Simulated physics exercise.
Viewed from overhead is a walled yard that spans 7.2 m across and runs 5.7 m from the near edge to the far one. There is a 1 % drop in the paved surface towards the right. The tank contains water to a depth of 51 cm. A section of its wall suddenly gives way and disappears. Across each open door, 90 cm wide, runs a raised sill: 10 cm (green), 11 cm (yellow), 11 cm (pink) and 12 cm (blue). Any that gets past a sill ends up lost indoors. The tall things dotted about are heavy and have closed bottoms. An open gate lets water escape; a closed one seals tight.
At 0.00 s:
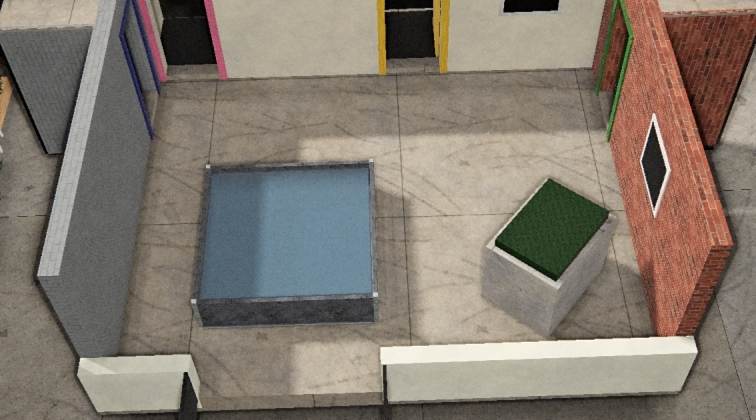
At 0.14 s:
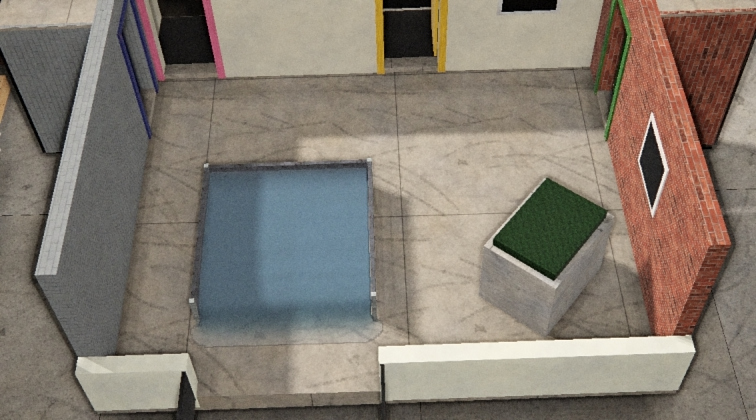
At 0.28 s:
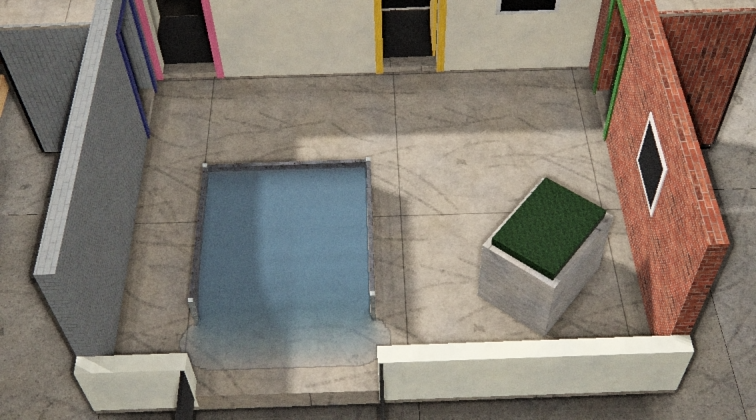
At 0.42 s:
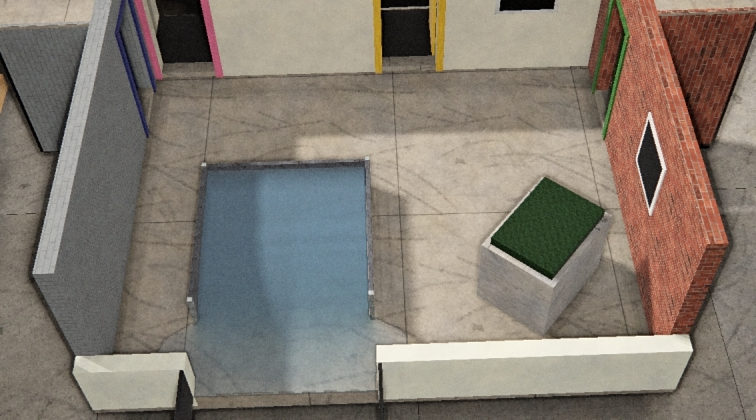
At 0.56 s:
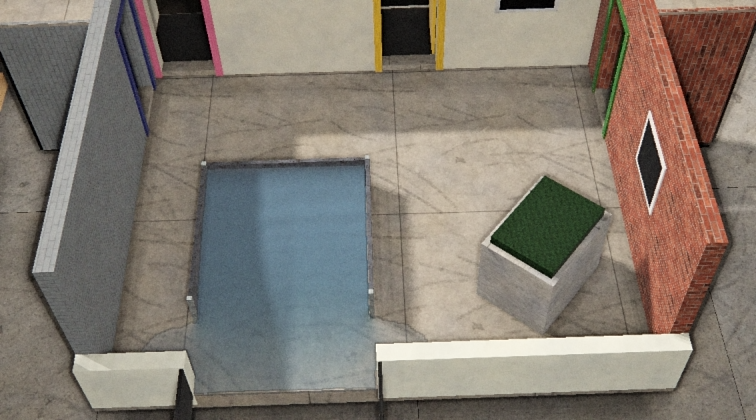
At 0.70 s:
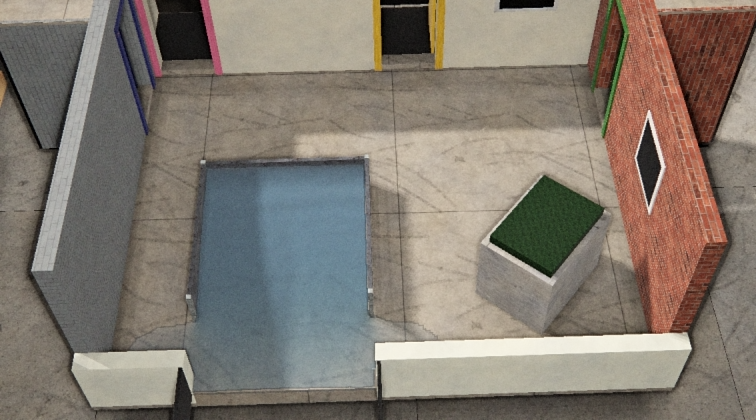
Water pours from the near side of a square tank and spreads across the paved yard.
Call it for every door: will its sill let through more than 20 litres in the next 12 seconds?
Green door - it will not, yellow door - it will not, pink door - it will not, blue door - it will not.
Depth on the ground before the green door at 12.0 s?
The depth comes to around 2.5 centimetres.
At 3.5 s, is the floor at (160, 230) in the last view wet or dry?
By then the spot is drenched.
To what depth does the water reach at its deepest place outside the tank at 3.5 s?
About 14 cm at most.
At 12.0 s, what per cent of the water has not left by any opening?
20 %.
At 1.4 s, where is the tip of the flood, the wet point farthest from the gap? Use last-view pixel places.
(531, 366).
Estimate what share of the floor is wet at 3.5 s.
I'd guess around 25 %.
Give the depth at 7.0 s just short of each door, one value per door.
Depths in cm: Green 1, yellow 0, pink 4, blue 2.
After 1.4 s water covers 10 % of the floor and is deepest (23 cm) near (327, 325); green door not reached, yellow door not reached, pink door not reached, blue door not reached.
After 2.2 s water covers 20 % of the floor and is deepest (20 cm) near (381, 371); green door not reached, yellow door not reached, pink door not reached, blue door not reached.
After 3.5 s water covers 25 % of the floor and is deepest (14 cm) near (653, 363); green door not reached, yellow door not reached, pink door not reached, blue door not reached.
After 7.0 s water covers 40 % of the floor and is deepest (6 cm) near (368, 371); green door 1 cm at the sill, 0 L in, yellow door not reached, pink door 4 cm at the sill, 0 L in, blue door 2 cm at the sill, 0 L in.
After 12.0 s water covers 45 % of the floor and is deepest (4 cm) near (639, 363); green door 2 cm at the sill, 0 L in, yellow door 1 cm at the sill, 0 L in, pink door 1 cm at the sill, 0 L in, blue door 1 cm at the sill, 0 L in.
